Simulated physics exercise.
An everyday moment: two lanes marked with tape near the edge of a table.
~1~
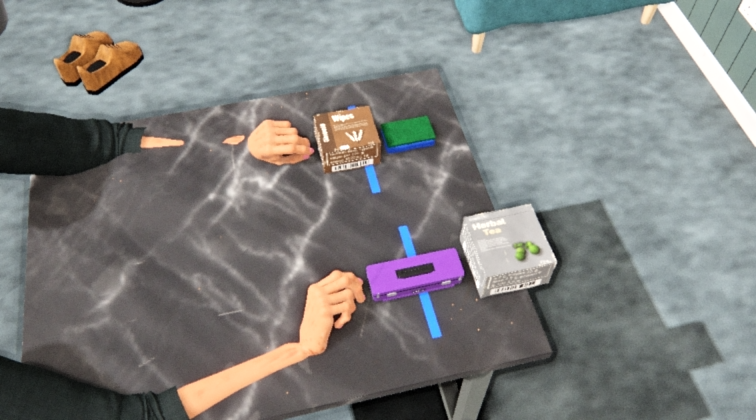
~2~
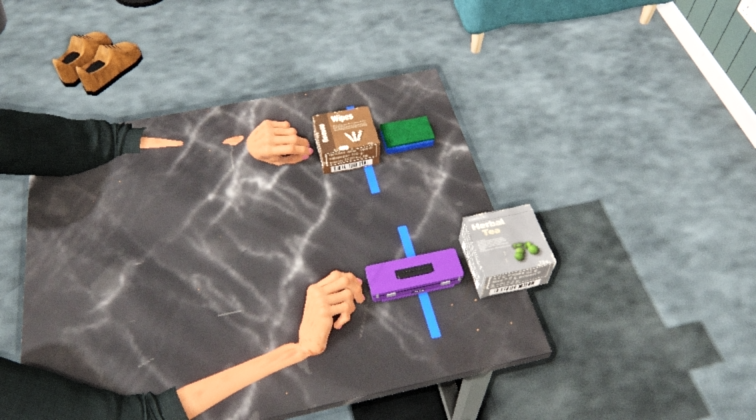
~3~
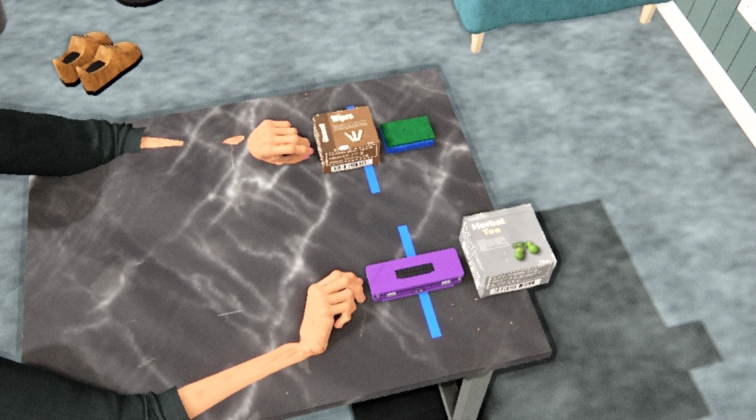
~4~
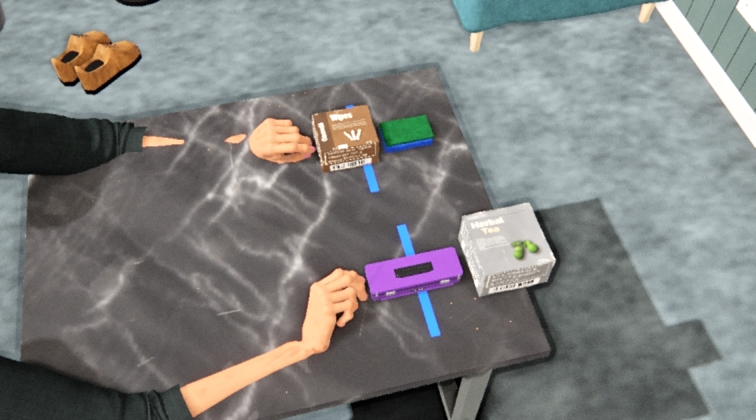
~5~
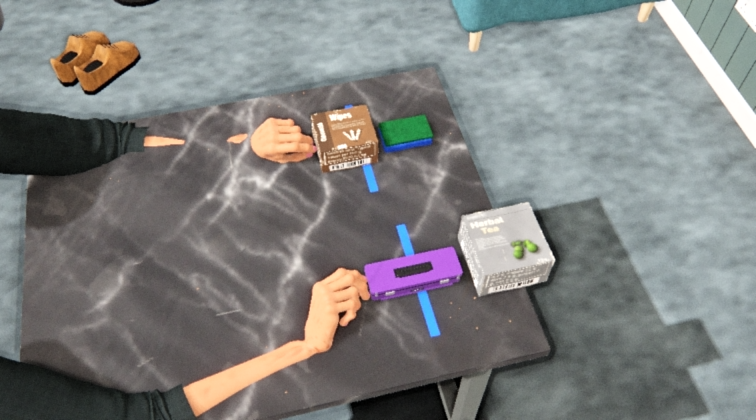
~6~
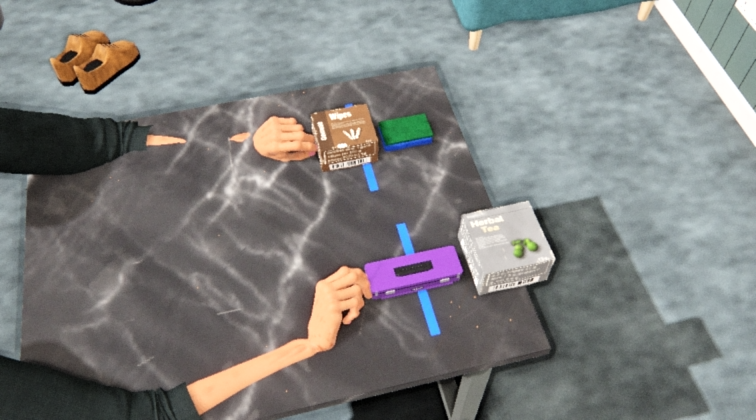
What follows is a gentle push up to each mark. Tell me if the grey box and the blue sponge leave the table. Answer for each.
The grey box falls off the table; the blue sponge remains on top.
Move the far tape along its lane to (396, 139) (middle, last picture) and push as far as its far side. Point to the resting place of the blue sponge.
About (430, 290).
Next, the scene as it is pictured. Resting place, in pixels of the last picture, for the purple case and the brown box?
Near (466, 262) and (393, 129).
Then, 1.12 s past the last view, grey box on its side near (538, 260); blue sponge travelled a little near (429, 128).
Then, 1.36 s past the last view, grey box in the air near (519, 364); blue sponge travelled about its own width near (436, 127).
Finally, the grey box drops to the floor, near (492, 385); the blue sponge is still on the table, near (444, 126).
